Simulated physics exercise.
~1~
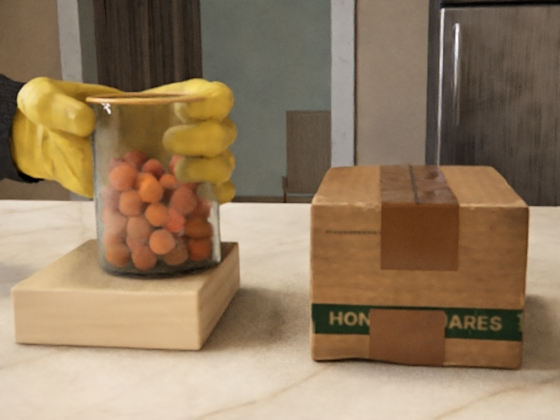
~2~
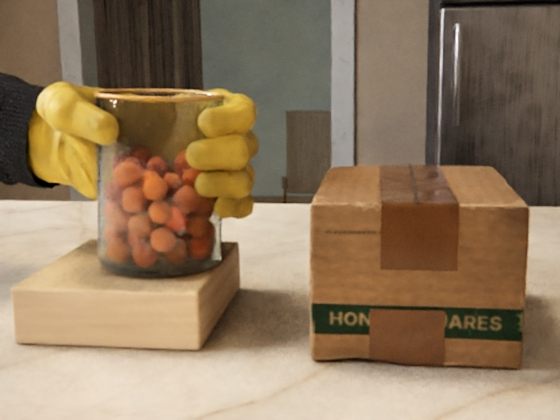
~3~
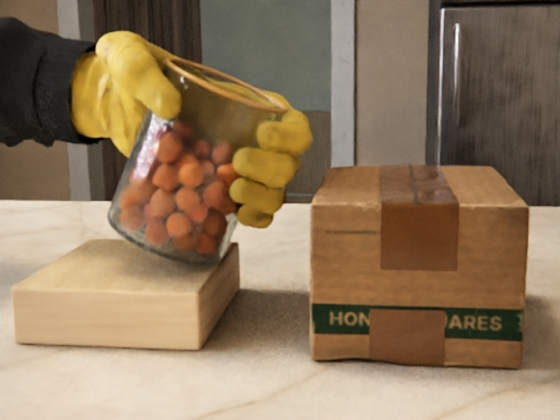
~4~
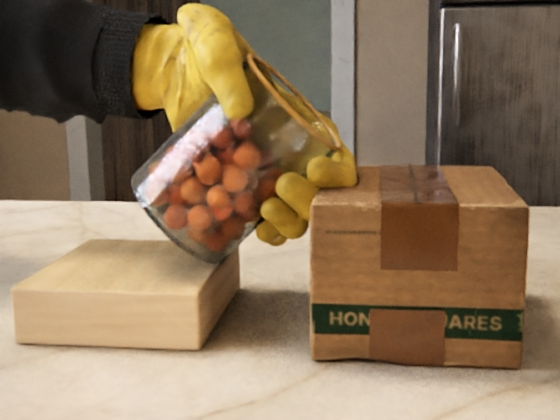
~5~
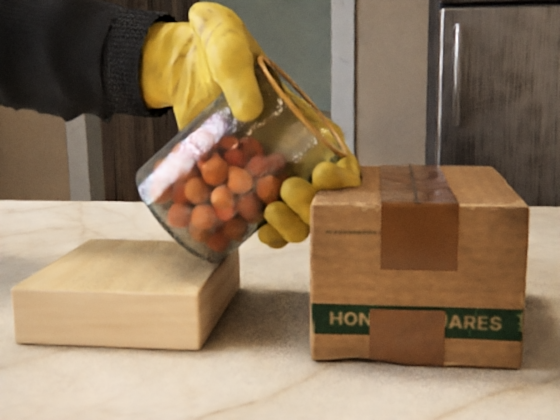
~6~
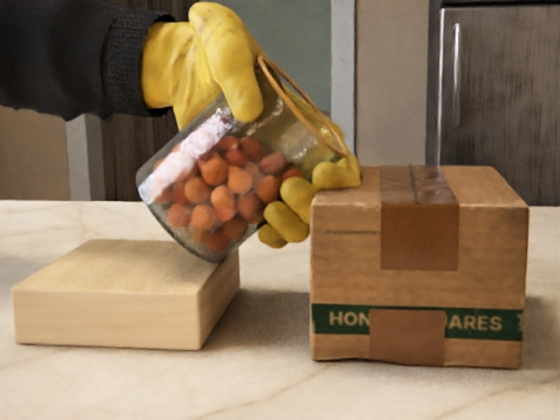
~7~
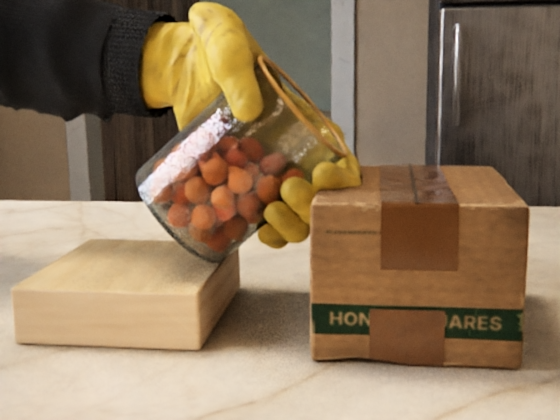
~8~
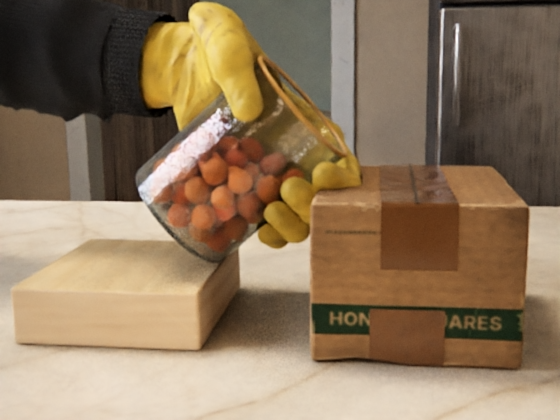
On a pale marble countertop, yellow-gloved hands lift an open glass of orange balls from a light wooden block and tilt it rightward towards a taped cardboard box. The glass comes to rest leaning against the box's upper edge, held still with the balls all inside.
